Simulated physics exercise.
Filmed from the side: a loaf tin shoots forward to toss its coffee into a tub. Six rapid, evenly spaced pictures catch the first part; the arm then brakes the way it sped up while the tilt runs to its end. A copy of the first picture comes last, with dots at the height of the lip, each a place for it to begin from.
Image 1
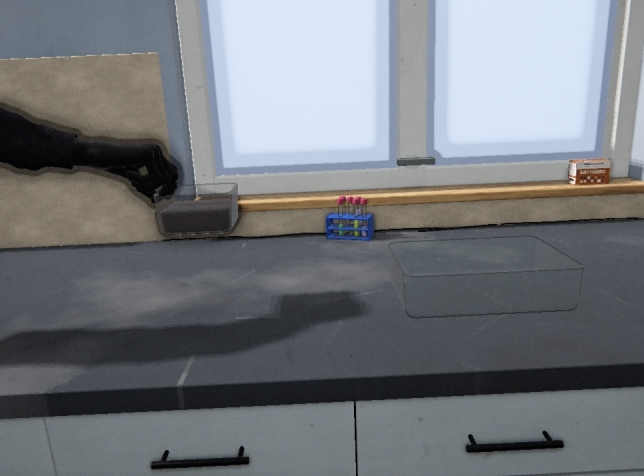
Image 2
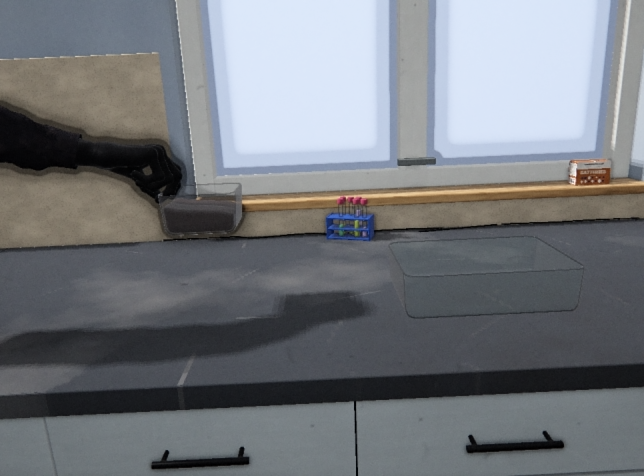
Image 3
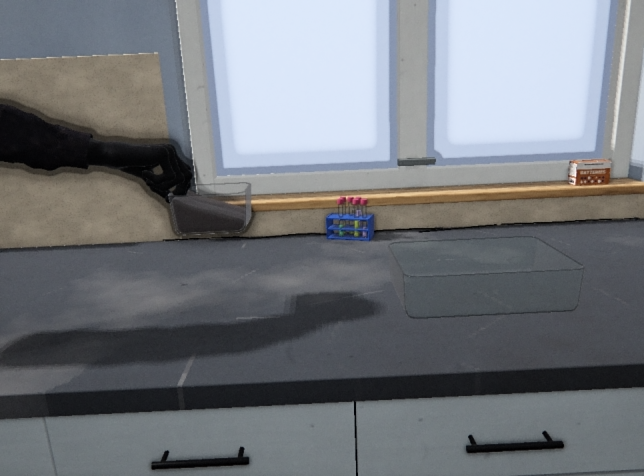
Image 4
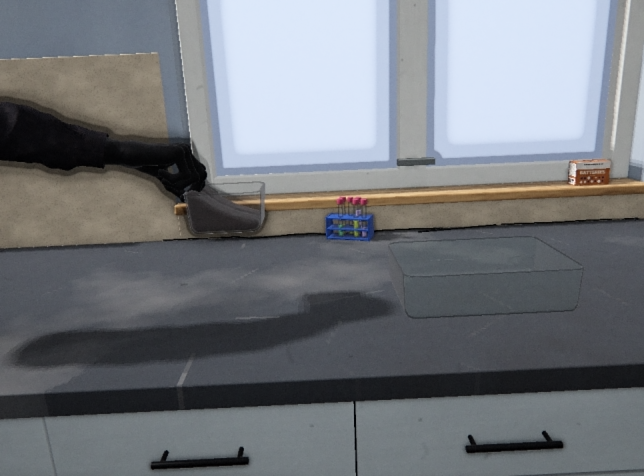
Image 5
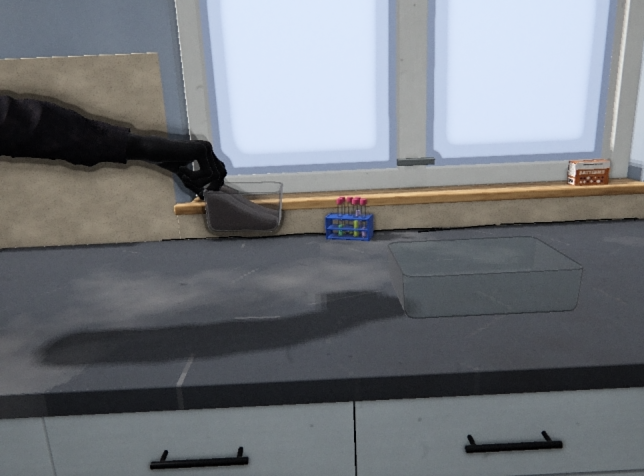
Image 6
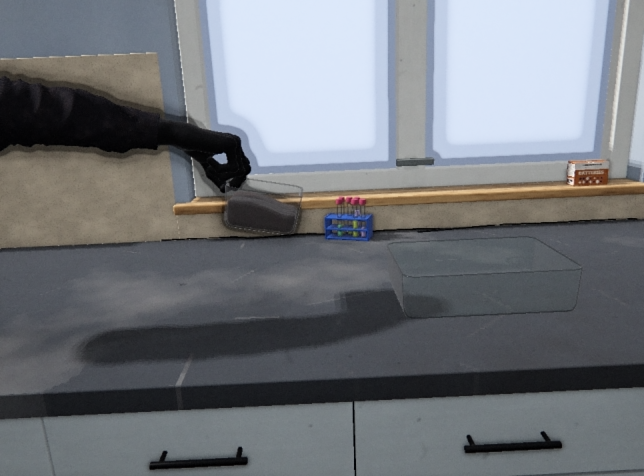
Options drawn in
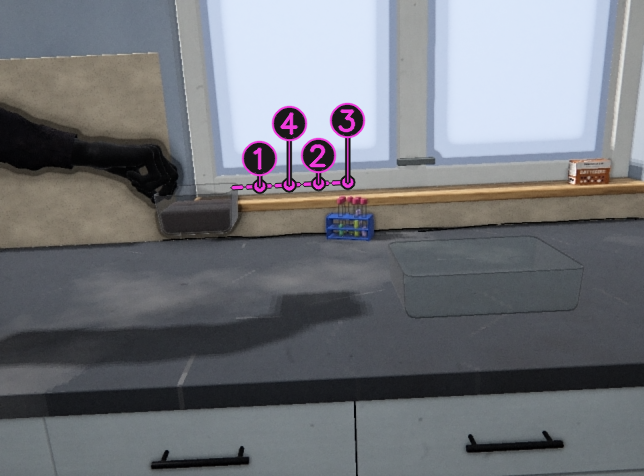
On a dark kitchen counter by a window, a black-gloved hand moved a clear tin of dark coffee rightward toward a blue rack, the liquid sloshing inside before the container tilted slightly near the end.
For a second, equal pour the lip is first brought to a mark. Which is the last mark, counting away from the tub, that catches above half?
I would pick place 1.
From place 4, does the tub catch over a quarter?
Yes, clearly.
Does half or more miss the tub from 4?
No.
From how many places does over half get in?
All four.
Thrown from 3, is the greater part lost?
No.
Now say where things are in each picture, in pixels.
Upright, lip at (233, 187); tub from (405, 317) to (577, 308); nothing has left yet, in the first frame.
Upright, lip at (237, 187); nothing has left yet, in the second frame.
Upright, lip at (246, 187); nothing has left yet, in the third frame.
Upright, lip at (261, 186); nothing has left yet, in the fourth frame.
Tipped about 2°, lip at (280, 187); nothing has left yet, in the fifth frame.
Tipped about 11°, lip at (301, 191); nothing has left yet, in the sixth frame.
In magenta, 1 at (259, 186); 2 at (318, 183); 3 at (347, 182); 4 at (289, 185).
If 1 is chosen, about 63 % lands in the tub, 32 % falls short and 5 % goes beside or beyond.
If 2 is chosen, about 90 % lands in the tub, 2 % falls short and 8 % goes beside or beyond.
If 3 is chosen, about 93 % lands in the tub, 4 % falls short and 3 % goes beside or beyond.
If 4 is chosen, about 82 % lands in the tub, 11 % falls short and 7 % goes beside or beyond.
